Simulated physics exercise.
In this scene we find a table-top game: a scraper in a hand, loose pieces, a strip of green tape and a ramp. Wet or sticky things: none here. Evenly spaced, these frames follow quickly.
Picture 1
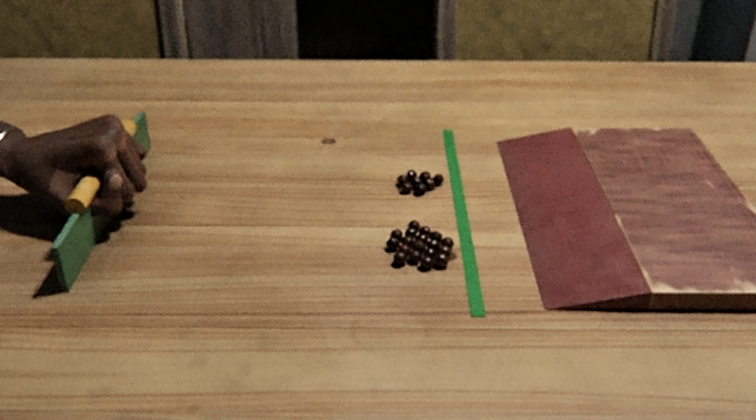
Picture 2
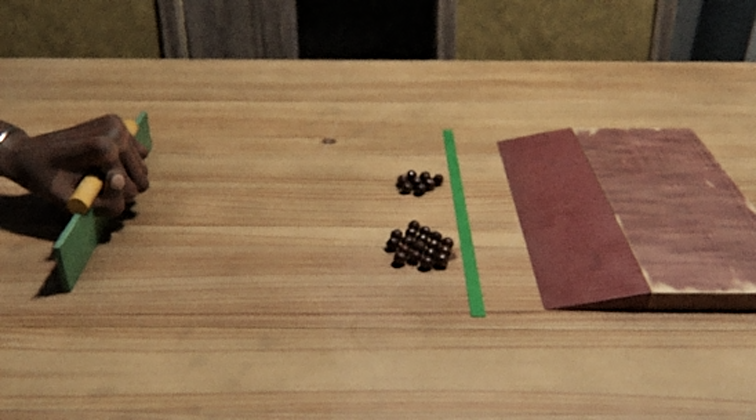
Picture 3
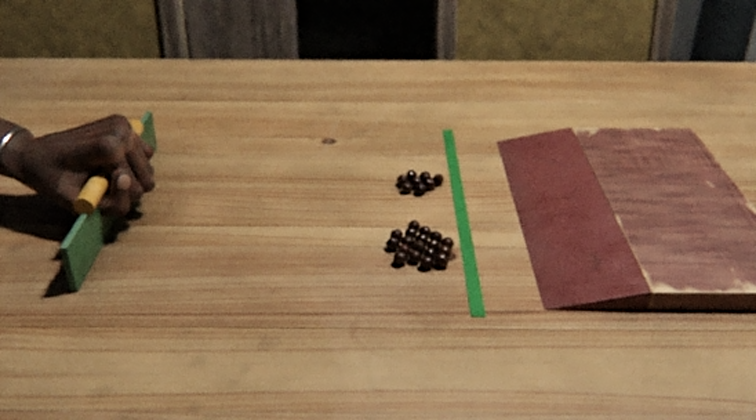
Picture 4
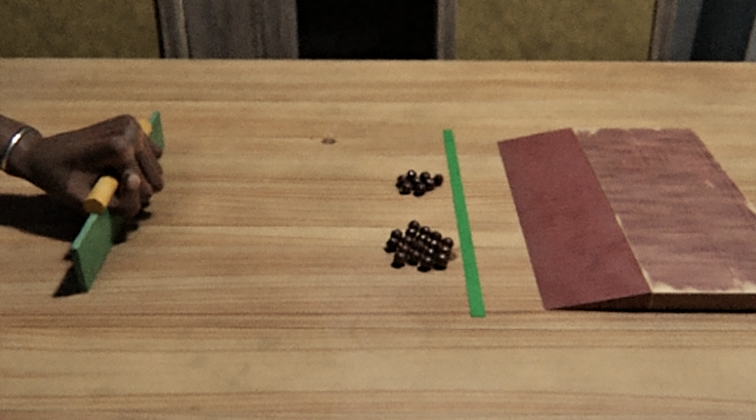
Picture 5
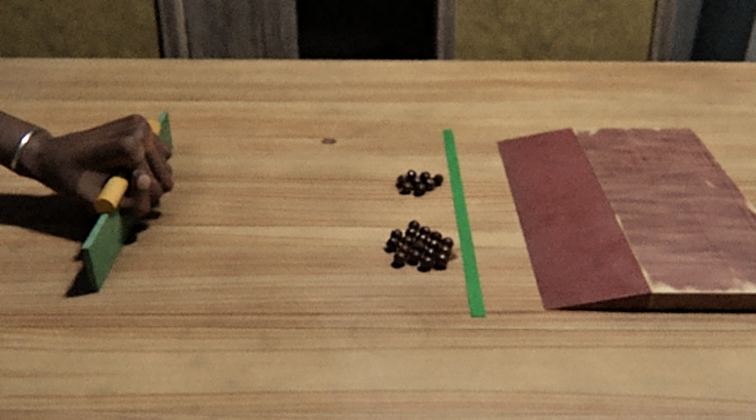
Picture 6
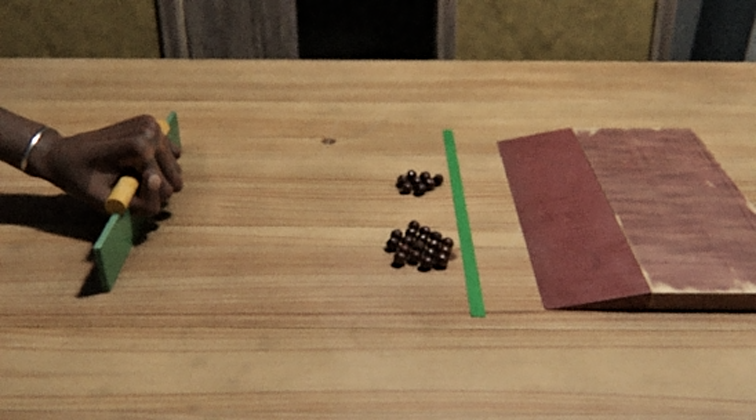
On a wooden table, a hand slides a green scraper slightly right while dark balls stay still.
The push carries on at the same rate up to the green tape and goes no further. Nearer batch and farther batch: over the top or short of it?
Nearer batch short, farther batch short.
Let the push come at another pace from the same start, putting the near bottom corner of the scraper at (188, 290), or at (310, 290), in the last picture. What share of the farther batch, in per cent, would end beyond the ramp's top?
First 0 per cent, second 100 per cent.
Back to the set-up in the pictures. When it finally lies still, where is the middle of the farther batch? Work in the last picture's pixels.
Looks to me like it ends up close to (502, 185).
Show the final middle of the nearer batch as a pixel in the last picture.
Somewhere around (521, 244) once nothing moves.
Then, 1.03 s after the last picture, scraper still moving, near (310, 170); nearer batch all short of the ramp; farther batch all short of the ramp.
Then, 2.08 s after the last picture, scraper stopped at the green tape; nearer batch all short of the ramp; farther batch all short of the ramp.
At rest, scraper stopped at the green tape; nearer batch none past the top, all short of the ramp; farther batch none past the top, all short of the ramp.
